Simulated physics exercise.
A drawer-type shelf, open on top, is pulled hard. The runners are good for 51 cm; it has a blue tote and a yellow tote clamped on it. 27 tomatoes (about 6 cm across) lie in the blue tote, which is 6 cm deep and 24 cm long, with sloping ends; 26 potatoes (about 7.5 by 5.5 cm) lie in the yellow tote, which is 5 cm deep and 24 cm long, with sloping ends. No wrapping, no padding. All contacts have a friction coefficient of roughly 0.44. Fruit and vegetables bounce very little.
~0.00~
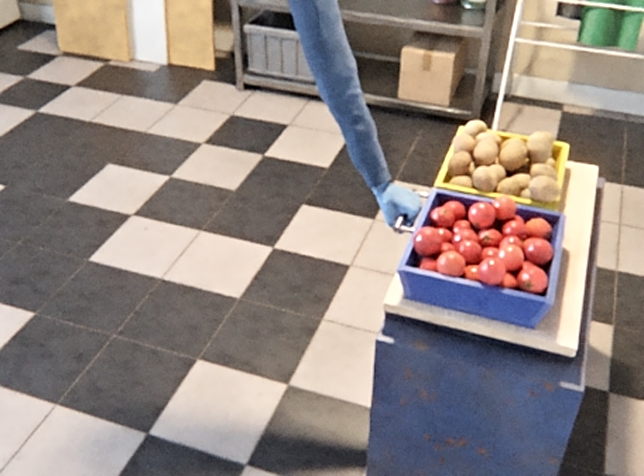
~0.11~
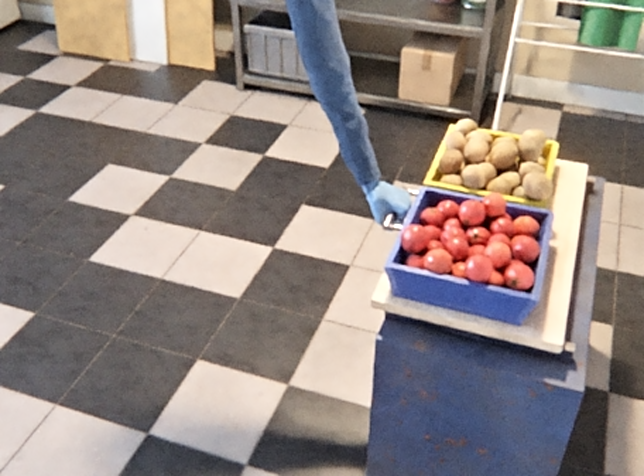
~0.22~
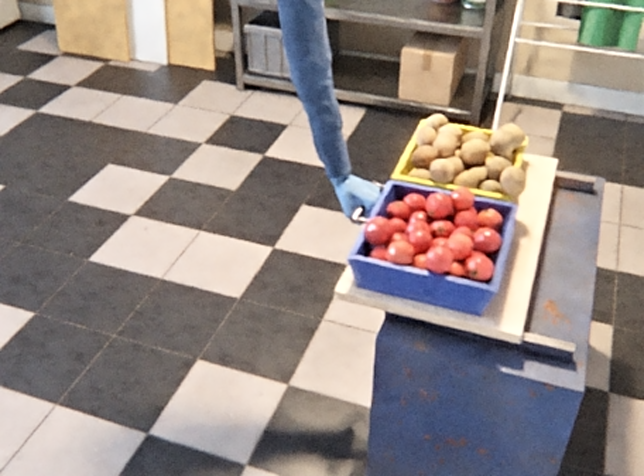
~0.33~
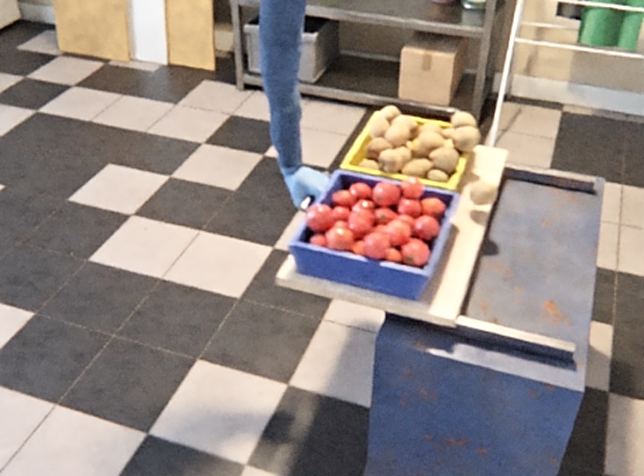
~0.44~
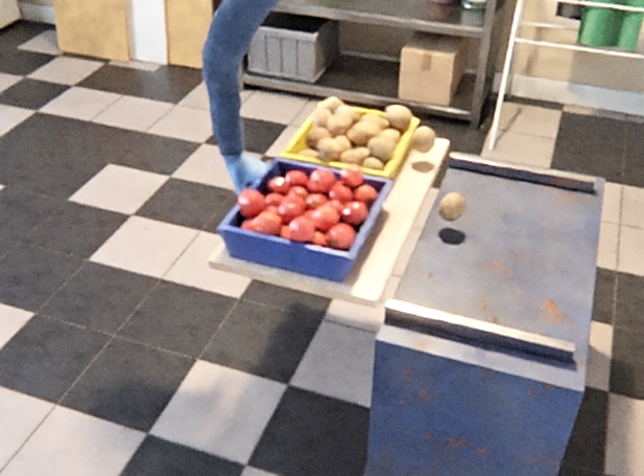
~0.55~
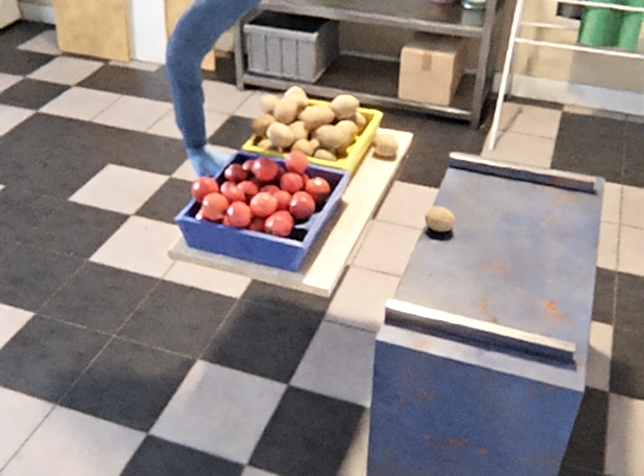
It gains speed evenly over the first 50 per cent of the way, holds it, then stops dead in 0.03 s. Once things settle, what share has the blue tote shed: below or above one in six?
Out of the blue tote go fewer than one in six of the tomatoes.
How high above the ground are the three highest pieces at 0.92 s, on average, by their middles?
About 74 cm.
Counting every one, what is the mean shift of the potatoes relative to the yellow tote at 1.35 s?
Some 8 cm leftwards.
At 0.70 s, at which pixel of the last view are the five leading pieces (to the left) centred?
At about (233, 131).
After 0.70 s, 1 of 27 out of the blue tote and 5 of 26 out of the yellow tote.
After 0.92 s, 2 of 27 out of the blue tote and 7 of 26 out of the yellow tote.
Final count (at 1.35 s), 2 of 27 out of the blue tote and 8 of 26 out of the yellow tote. Asked share, 2 of 27, 7 per cent.
